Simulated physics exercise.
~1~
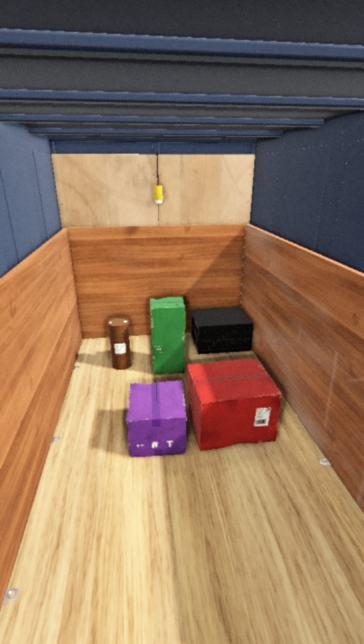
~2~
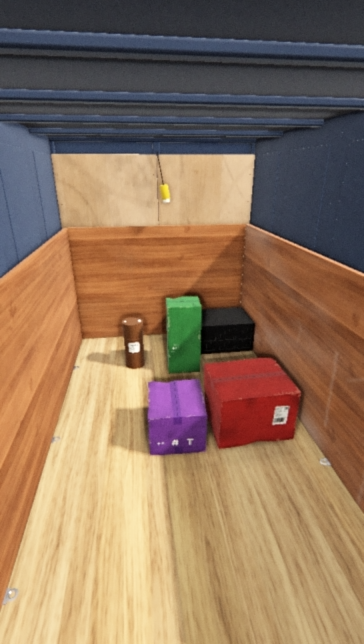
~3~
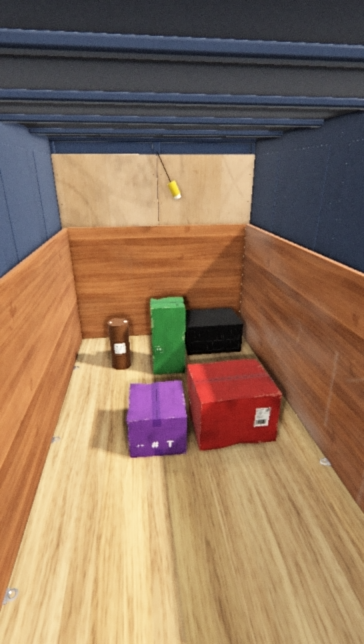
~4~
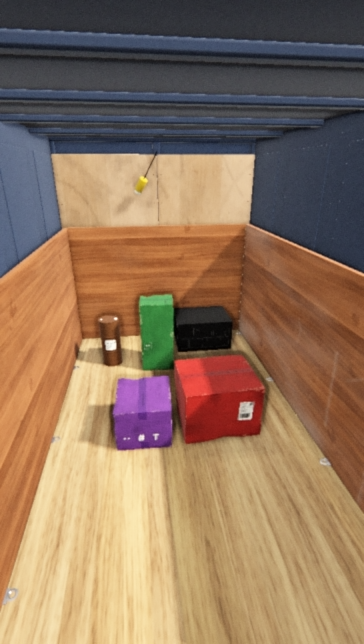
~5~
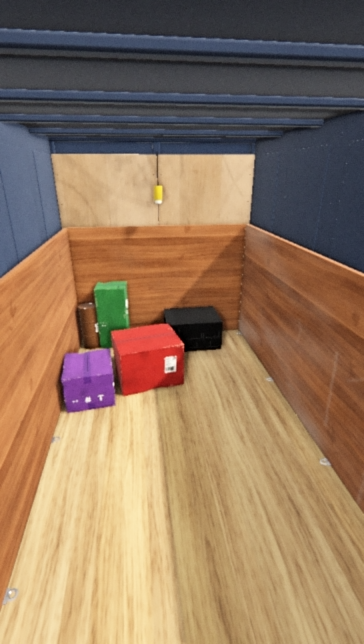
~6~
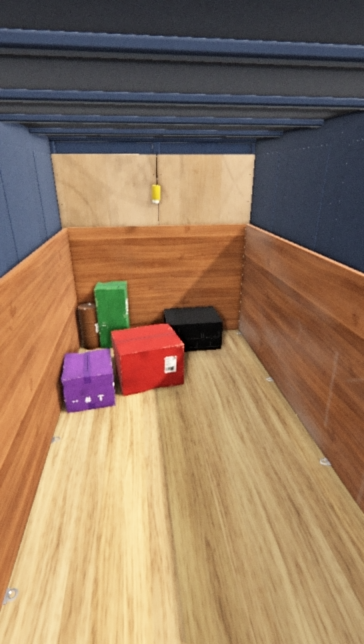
At the start, a brown canister, a tall green box and a black chest stand towards the back of a wood-lined load bay, with a purple box and a larger red box nearer the viewer. The items shift a little to the right, the black chest least, while a small yellow object hanging above swings. They slide back left, then drift further left. Next, they move much further left, the red and purple boxes also sliding towards the back, while the black chest shifts only slightly. Finally, everything rests upright, mostly gathered by the left wall, with the chest apart near the back.
